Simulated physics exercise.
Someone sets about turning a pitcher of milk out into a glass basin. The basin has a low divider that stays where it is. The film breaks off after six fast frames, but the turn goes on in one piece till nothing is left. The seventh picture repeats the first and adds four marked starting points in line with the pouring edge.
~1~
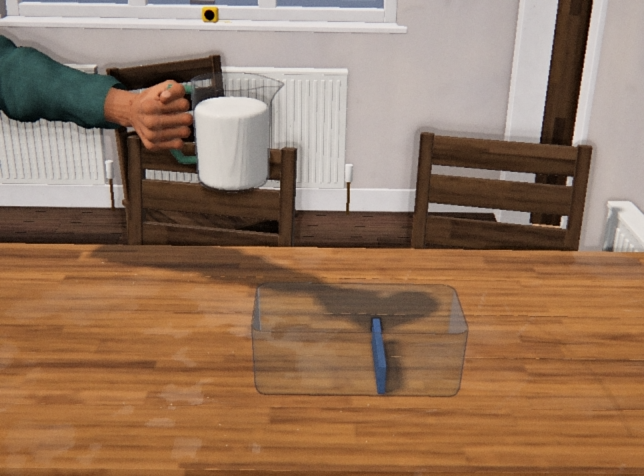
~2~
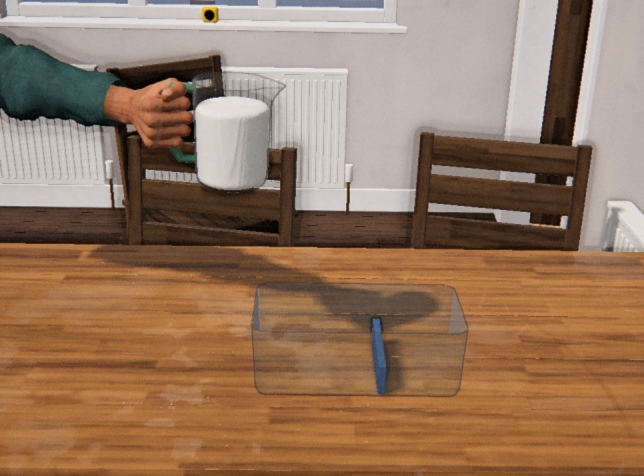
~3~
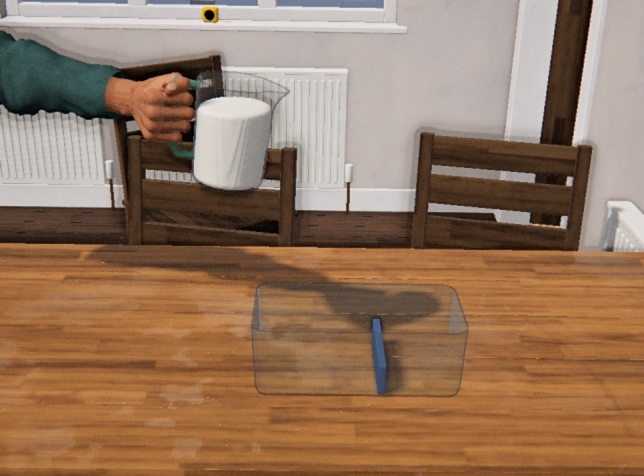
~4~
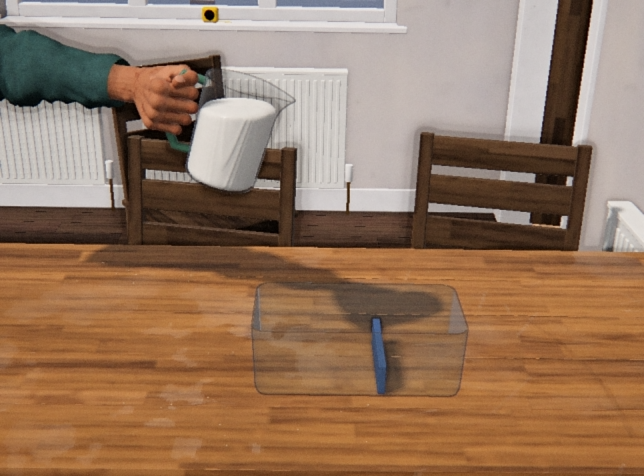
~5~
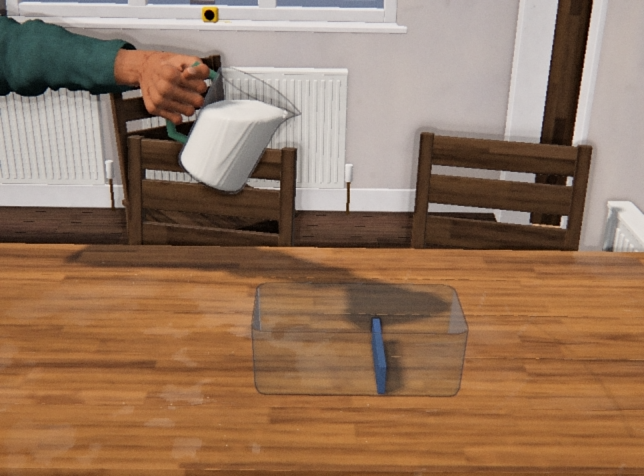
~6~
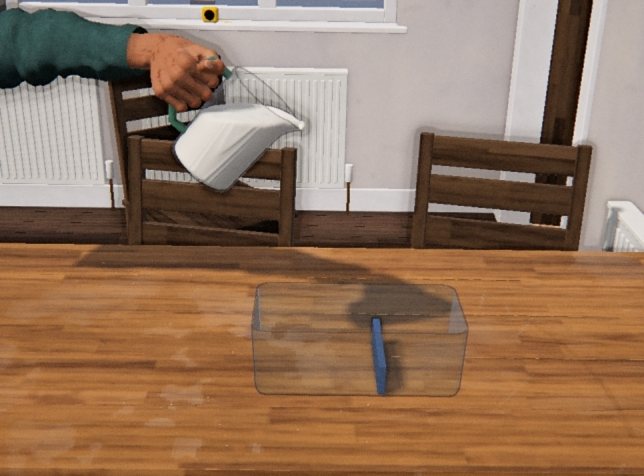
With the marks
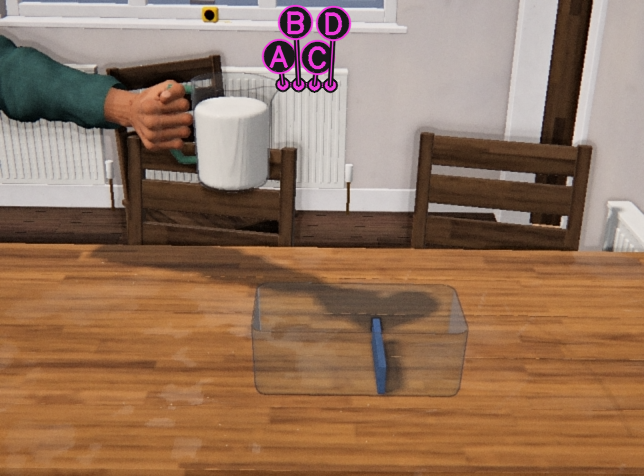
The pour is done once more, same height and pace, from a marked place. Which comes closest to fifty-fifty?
C beats the others.
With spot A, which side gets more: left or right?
More ends on the left.
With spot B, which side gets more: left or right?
The left side.
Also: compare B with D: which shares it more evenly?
D.
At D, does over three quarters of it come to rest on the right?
No, it does not.
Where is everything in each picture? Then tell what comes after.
In the first frame, upright, lip at (283, 84); basin from (255, 391) to (459, 393); top of the wall at (379, 341); nothing has left yet.
In the second frame, upright, lip at (285, 86); nothing has left yet.
In the third frame, tipped about 7°, lip at (289, 91); nothing has left yet.
In the fourth frame, tipped about 16°, lip at (295, 100); nothing has left yet.
In the fifth frame, tipped about 27°, lip at (300, 113); nothing has left yet.
In the sixth frame, tipped about 41°, lip at (302, 129); nothing has left yet.
In magenta, A at (282, 84); B at (298, 84); C at (314, 85); D at (330, 85).
If A is chosen, about 85 % ends left of the wall and 4 % right of it; 11 % is lost outside.
If B is chosen, about 80 % ends left of the wall and 8 % right of it; 12 % is lost outside.
If C is chosen, about 54 % ends left of the wall and 41 % right of it; 5 % is lost outside.
If D is chosen, about 31 % ends left of the wall and 64 % right of it; 6 % is lost outside.
